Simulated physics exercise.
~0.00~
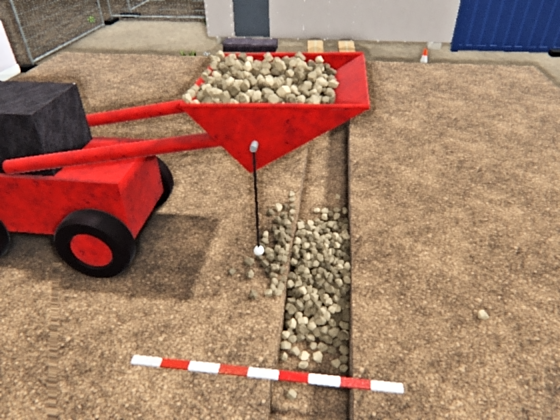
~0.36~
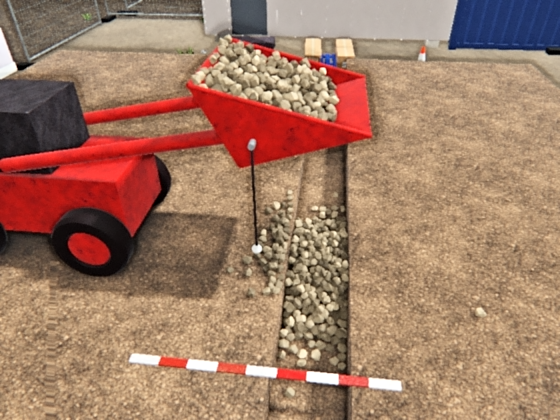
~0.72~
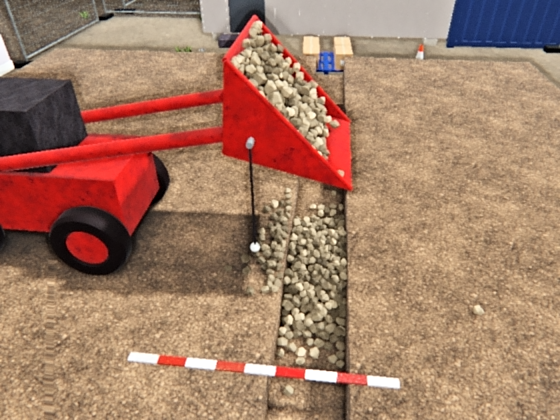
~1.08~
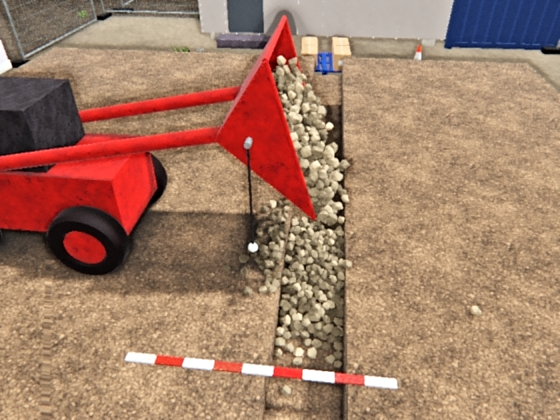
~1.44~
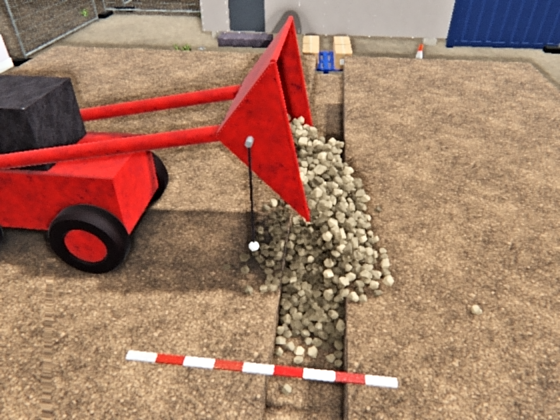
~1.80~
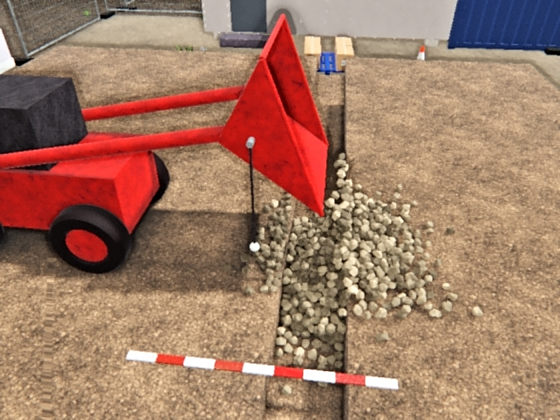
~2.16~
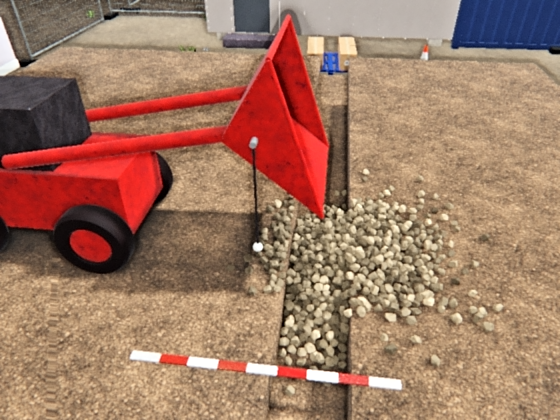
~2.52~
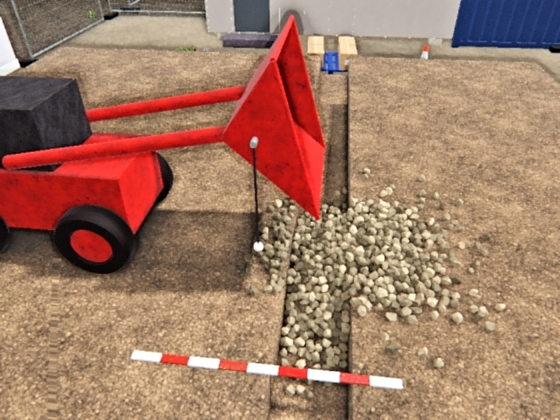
The video shows a red loader tipping its raised bucket of pale stones over a narrow trench already partly filled with stones. The stones pour into the trench and spill onto the ground to its right, leaving a spread heap beneath the emptied, still tilted bucket.
